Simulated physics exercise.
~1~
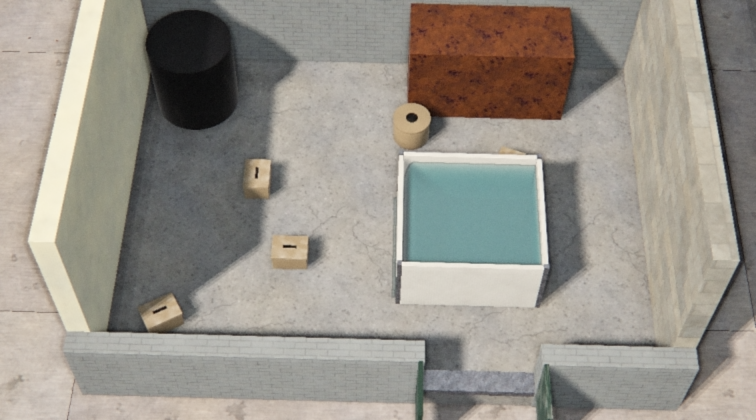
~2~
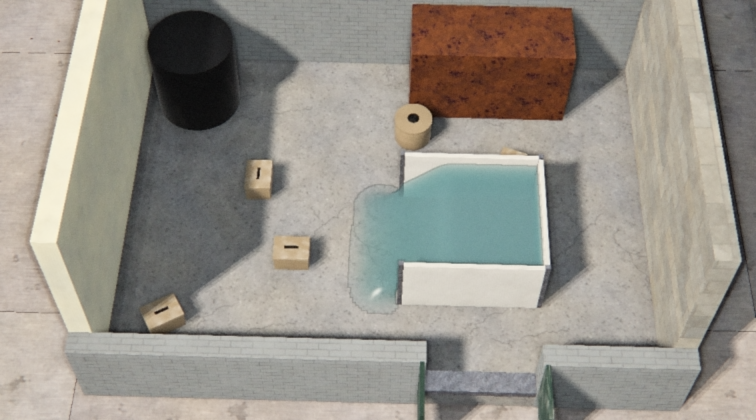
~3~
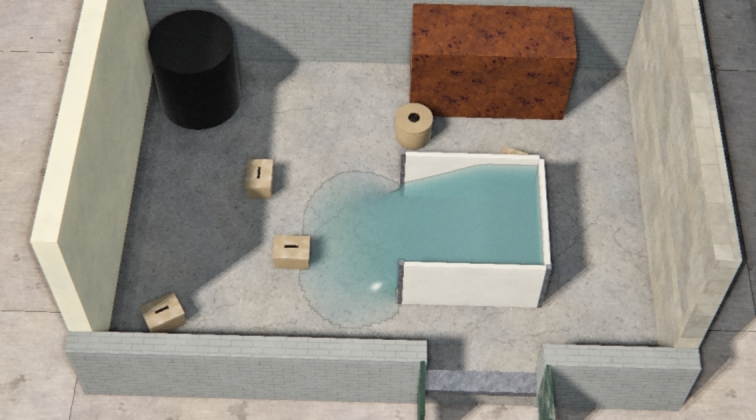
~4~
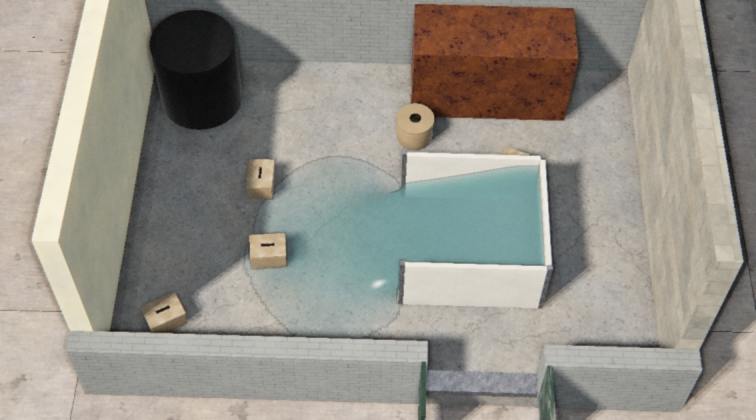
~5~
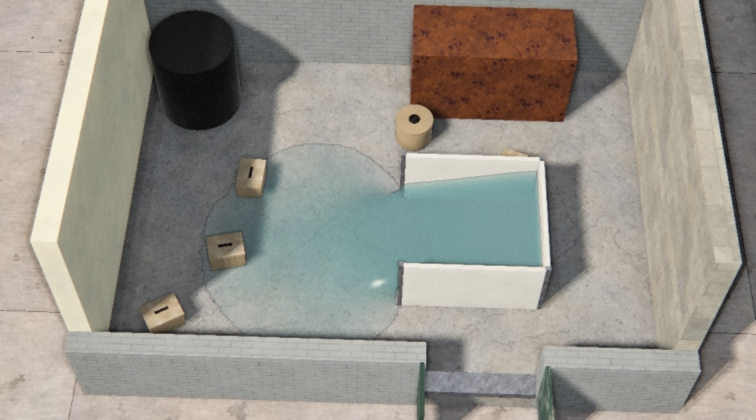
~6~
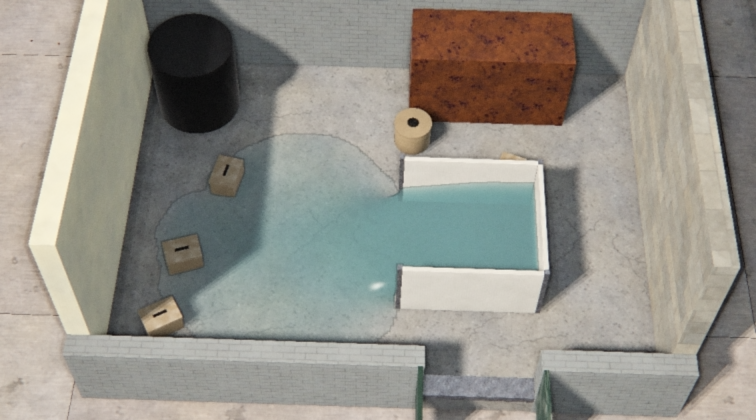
Water rushed out of the left side of a white tank and spread across the walled yard's floor, pushing one small tan box to the left, then another above it.
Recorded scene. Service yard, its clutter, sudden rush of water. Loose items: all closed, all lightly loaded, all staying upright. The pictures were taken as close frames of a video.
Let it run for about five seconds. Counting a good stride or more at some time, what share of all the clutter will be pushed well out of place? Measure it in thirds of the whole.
Looks to me like two in three or more get shifted a long way.
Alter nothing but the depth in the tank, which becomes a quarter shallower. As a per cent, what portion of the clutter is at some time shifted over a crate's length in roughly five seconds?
Around 60 in a hundred.
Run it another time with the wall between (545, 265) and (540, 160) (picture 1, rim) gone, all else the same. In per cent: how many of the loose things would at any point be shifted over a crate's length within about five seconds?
About 60 %.
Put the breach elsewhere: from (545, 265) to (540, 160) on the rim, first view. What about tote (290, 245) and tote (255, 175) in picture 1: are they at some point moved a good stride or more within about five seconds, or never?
First under that mark, then under that mark.
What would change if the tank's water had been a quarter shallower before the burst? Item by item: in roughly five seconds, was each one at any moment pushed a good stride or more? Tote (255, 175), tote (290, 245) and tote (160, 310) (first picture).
The first passed the mark, the next passed the mark, and the last passed the mark.
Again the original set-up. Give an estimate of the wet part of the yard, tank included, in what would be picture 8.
I reckon around 45 per cent.
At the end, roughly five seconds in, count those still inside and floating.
The answer would be 3.
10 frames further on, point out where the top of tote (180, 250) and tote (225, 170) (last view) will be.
My guess: Roughly (128, 260), then roughly (147, 107).
A moment on, 2 of 5 are well off their spots; 1 afloat.
Next, 2 of 5 are well off their spots; 3 afloat.
Later, 3 of 5 are well off their spots; 3 afloat.
In the end, 3 of 5 are well off their spots, and 4 have been at some point; 3 afloat.
